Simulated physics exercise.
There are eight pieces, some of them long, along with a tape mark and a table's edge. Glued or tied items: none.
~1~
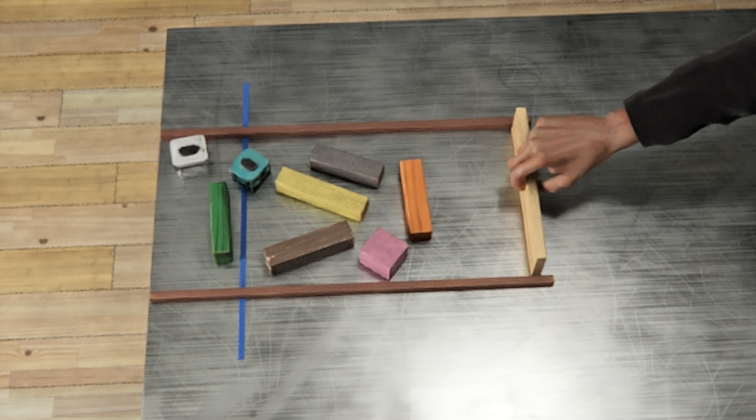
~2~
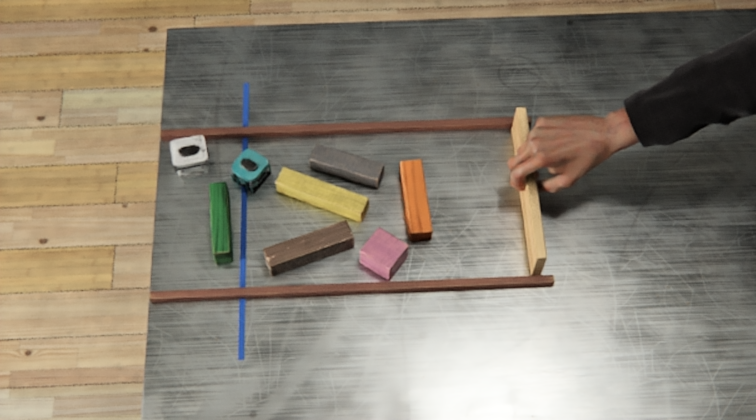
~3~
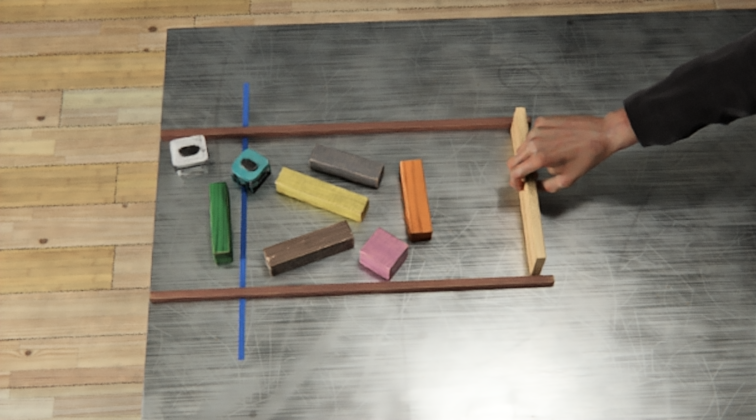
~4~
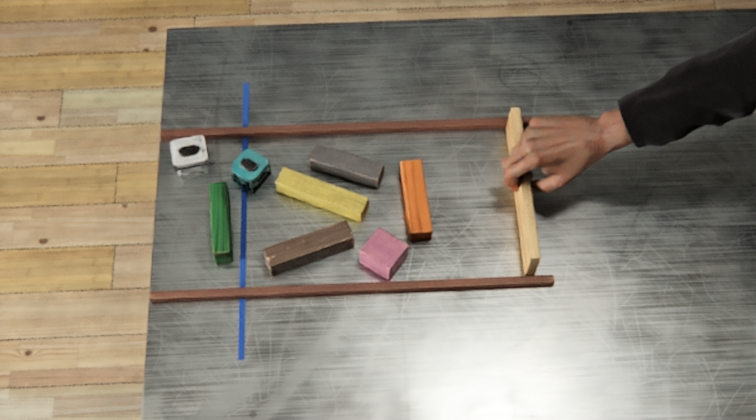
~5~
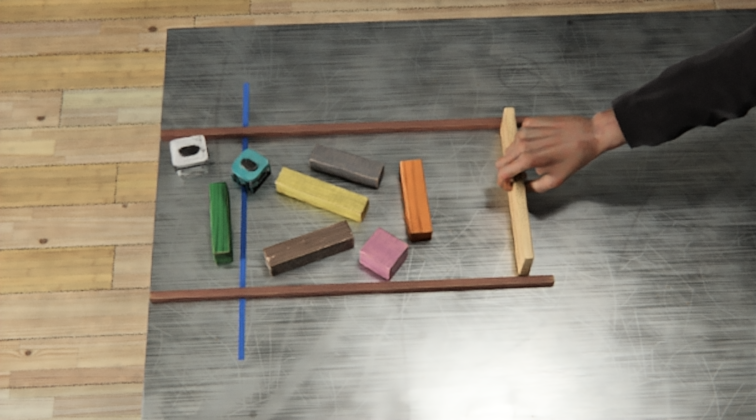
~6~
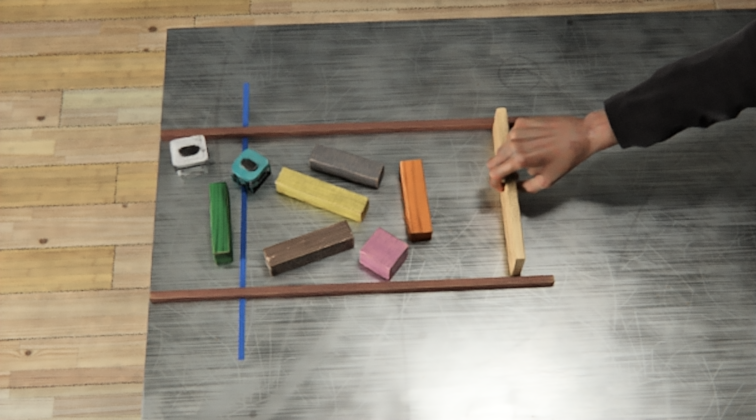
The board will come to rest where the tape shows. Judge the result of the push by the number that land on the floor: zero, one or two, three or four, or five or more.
Seems one or two of them come crashing down.
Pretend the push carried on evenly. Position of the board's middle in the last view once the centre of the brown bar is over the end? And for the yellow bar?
When the brown bar crosses, the middle is near (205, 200); when the yellow bar crosses, near (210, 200).
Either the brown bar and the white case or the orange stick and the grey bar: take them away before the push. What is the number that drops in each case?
0 for the first case, 1 for the second.
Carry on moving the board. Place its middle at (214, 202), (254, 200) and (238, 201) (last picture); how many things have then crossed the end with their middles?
Taking the places in turn, the counts are 3, 1 and 1.
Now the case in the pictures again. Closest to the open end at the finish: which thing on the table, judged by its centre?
That's the turquoise case.
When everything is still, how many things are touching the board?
It ends up touching 2.
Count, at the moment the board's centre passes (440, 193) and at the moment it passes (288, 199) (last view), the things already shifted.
Moved so far: 0, then 8.
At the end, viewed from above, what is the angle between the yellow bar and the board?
Close to 10°.
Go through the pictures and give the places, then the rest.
The first picture shows white case (191, 157); green stick (221, 222); turquoise case (251, 171); board (528, 190); tape (244, 211).
The second picture shows green stick (221, 222); orange stick (416, 200).
The third picture shows turquoise case (251, 171); grey bar (347, 166).
The fourth picture shows white case (191, 157); pink block (384, 254).
The fifth picture shows green stick (221, 222); board (517, 190).
The sixth picture shows white case (191, 157); green stick (221, 222); turquoise case (251, 171); board (508, 191); tape (244, 211).
A little later, none off yet; white case at rest near (191, 157); green stick at rest near (221, 222); turquoise case at rest near (251, 171).
When it is over, the number that fall off is one or two; down, white case.
